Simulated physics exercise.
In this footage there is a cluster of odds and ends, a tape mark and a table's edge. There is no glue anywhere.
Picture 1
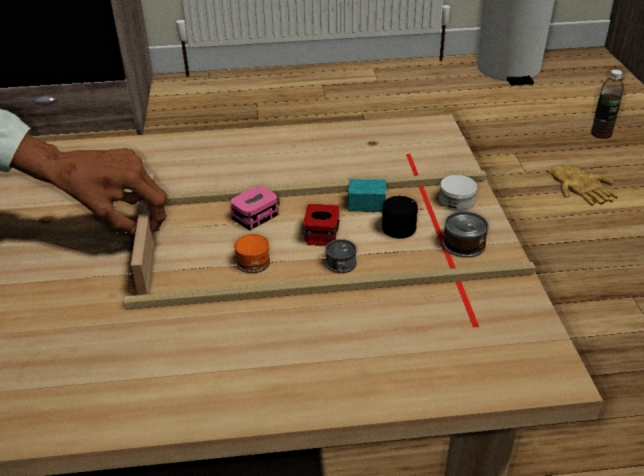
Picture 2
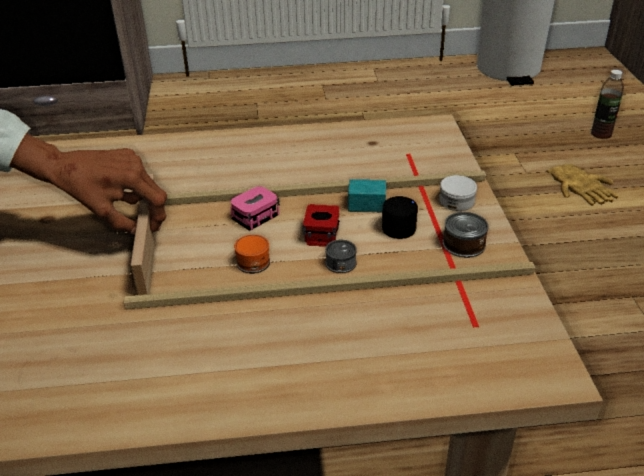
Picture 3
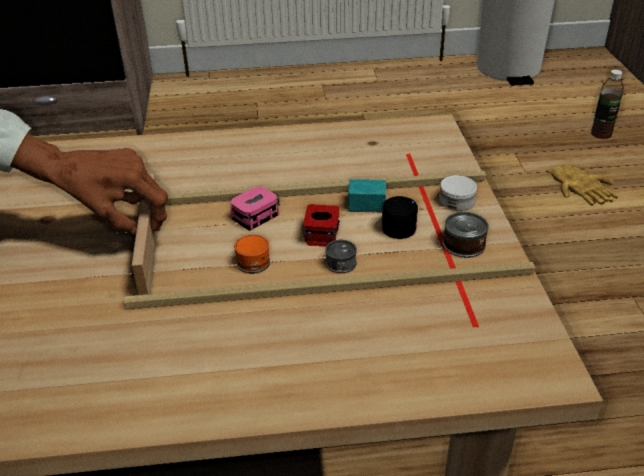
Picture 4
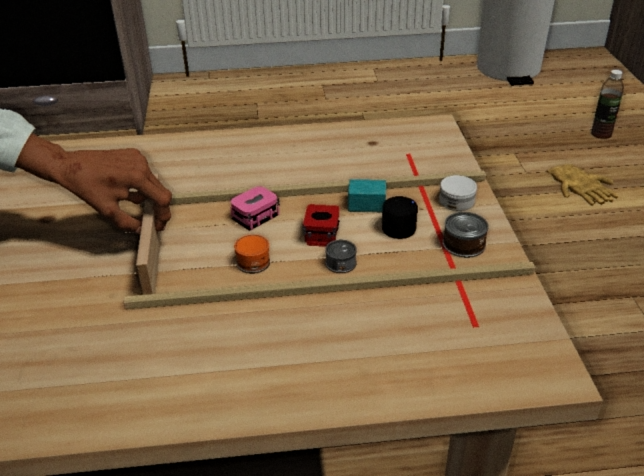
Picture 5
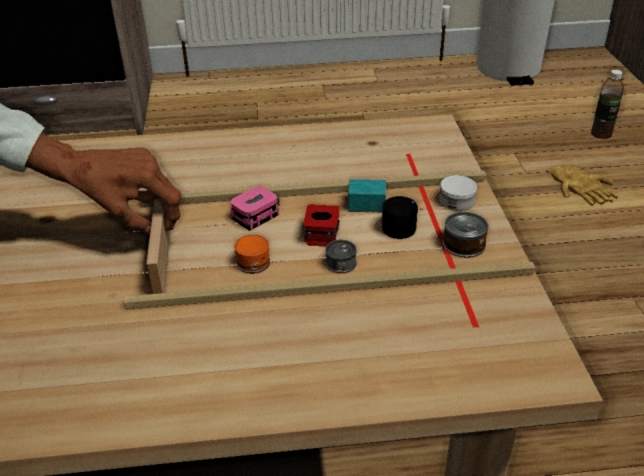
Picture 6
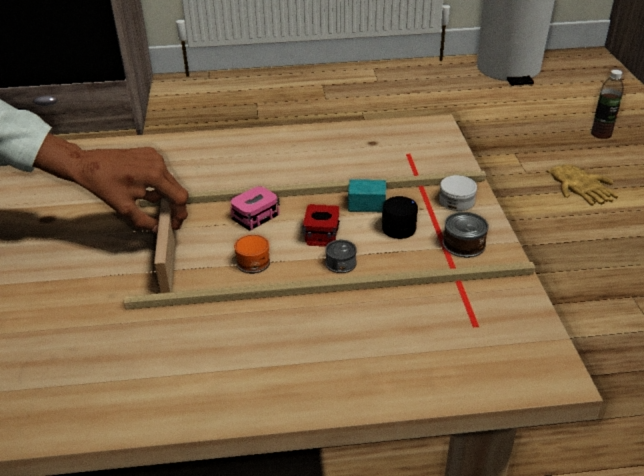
A hand at the left holds an upright wooden board on a pale table, seen from above at an angle in a room with a wooden floor. Between two rails sit an orange tin, pink case, red box, small grey tin, turquoise block and black lid, with a white tub and dark pot by a red tape line. The board, at first still, slides slightly right; the objects and camera stay still.
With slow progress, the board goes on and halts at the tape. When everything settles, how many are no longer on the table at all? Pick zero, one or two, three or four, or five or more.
One or two are off the table.
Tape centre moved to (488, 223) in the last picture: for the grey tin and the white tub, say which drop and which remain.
The grey tin keeps its place and the white tub slips off.
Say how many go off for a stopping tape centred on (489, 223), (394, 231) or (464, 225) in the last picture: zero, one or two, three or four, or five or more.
Three or four; zero; either three or four.
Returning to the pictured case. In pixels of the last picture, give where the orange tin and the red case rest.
Orange tin: (462, 238); red case: (452, 216).
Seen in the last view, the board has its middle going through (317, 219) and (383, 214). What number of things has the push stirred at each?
Counting first: 5, next 7.
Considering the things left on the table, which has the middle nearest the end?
The turquoise block winds up nearest.
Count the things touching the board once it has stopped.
The count is 3.
Soon after, none off yet; white tub at rest near (458, 193); brown pot at rest near (465, 234); black lid at rest near (400, 218).
At rest, the number that fall off is one or two; fallen, white tub.
